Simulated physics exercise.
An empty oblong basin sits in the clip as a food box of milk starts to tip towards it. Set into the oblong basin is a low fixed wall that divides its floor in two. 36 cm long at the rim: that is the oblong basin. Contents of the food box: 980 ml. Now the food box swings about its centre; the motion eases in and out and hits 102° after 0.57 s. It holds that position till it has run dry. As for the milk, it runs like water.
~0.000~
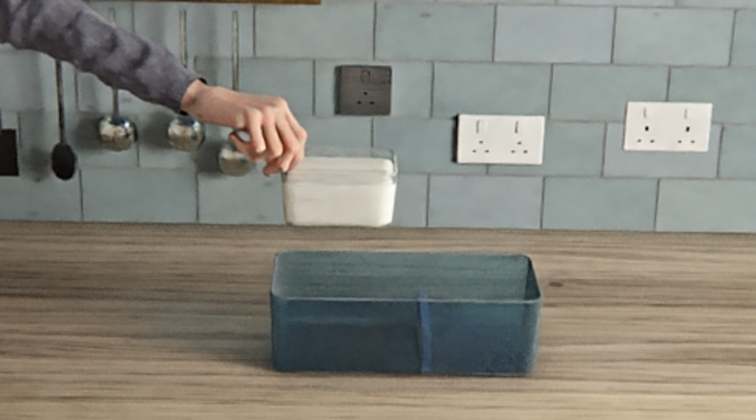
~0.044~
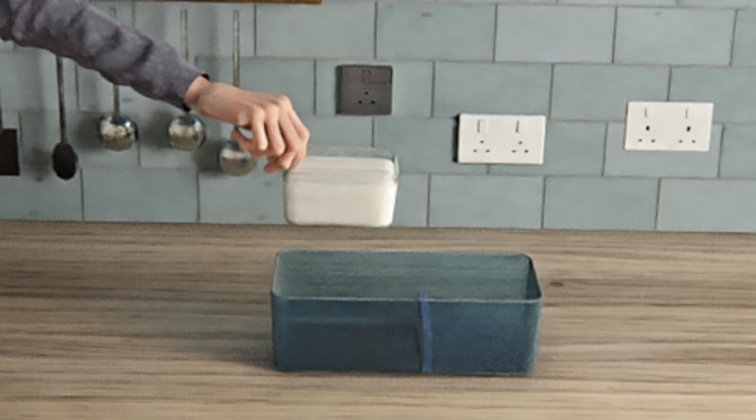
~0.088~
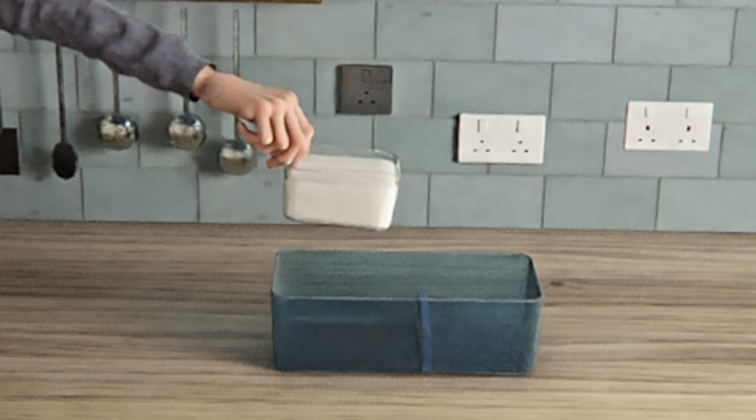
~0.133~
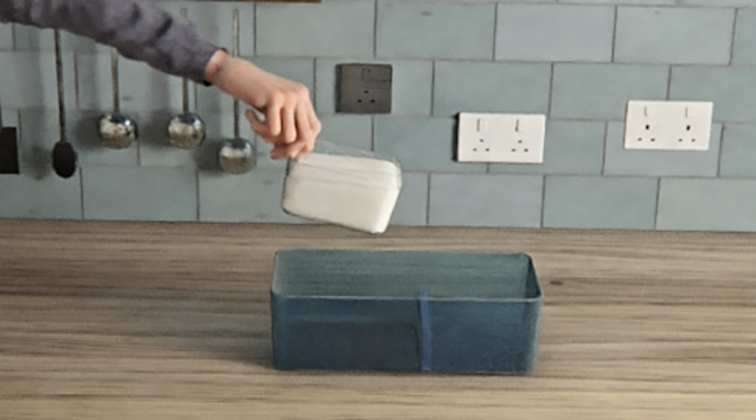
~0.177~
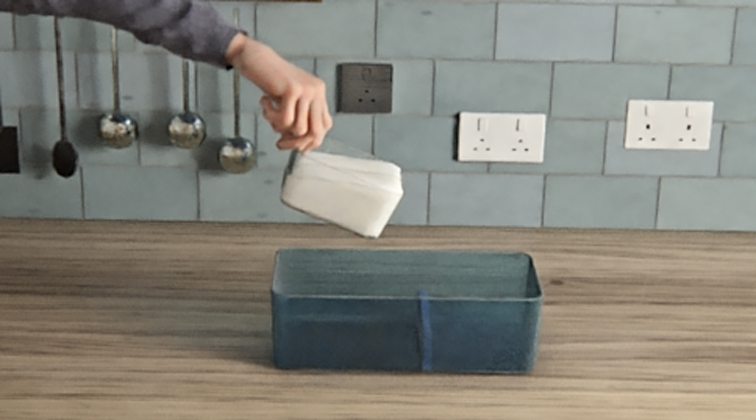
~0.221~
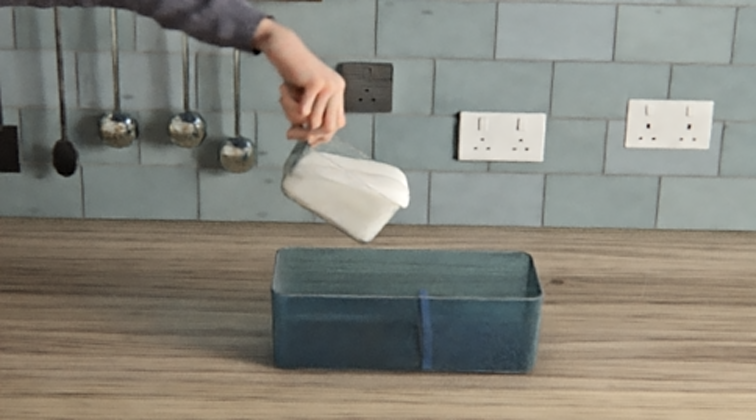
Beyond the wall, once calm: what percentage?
51 out of 100.
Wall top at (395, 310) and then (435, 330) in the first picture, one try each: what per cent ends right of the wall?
80 in a hundred, followed by 40 in a hundred.
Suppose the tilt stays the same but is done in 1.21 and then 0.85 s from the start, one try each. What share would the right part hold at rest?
Respectively about 70 and 65 percent.
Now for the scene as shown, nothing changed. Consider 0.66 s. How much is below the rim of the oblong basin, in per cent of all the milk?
Roughly 82 per cent.
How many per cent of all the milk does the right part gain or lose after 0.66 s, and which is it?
It ends up higher by roughly 3.
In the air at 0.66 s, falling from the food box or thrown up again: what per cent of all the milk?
About 12 per cent.
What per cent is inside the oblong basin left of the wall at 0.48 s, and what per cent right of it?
Left roughly 7, right roughly 36.
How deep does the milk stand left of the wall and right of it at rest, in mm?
Around 14 mm deep on the left, around 22 mm deep on the right.
After 0.48 s the tilt is 95° and 20 per cent is still to pour, 7 is left of the wall and 37 right of it.
After 0.66 s the tilt is 102° and 3 per cent is still to pour, 35 is left of the wall and 48 right of it.
After 0.86 s the tilt is 102° and 0 per cent is still to pour, 43 is left of the wall and 50 right of it.
After 1.07 s the tilt is 102° and 0 per cent is still to pour, 45 is left of the wall and 51 right of it.
In the end 45 per cent lies left of the wall, 51 right of it and 4 outside.
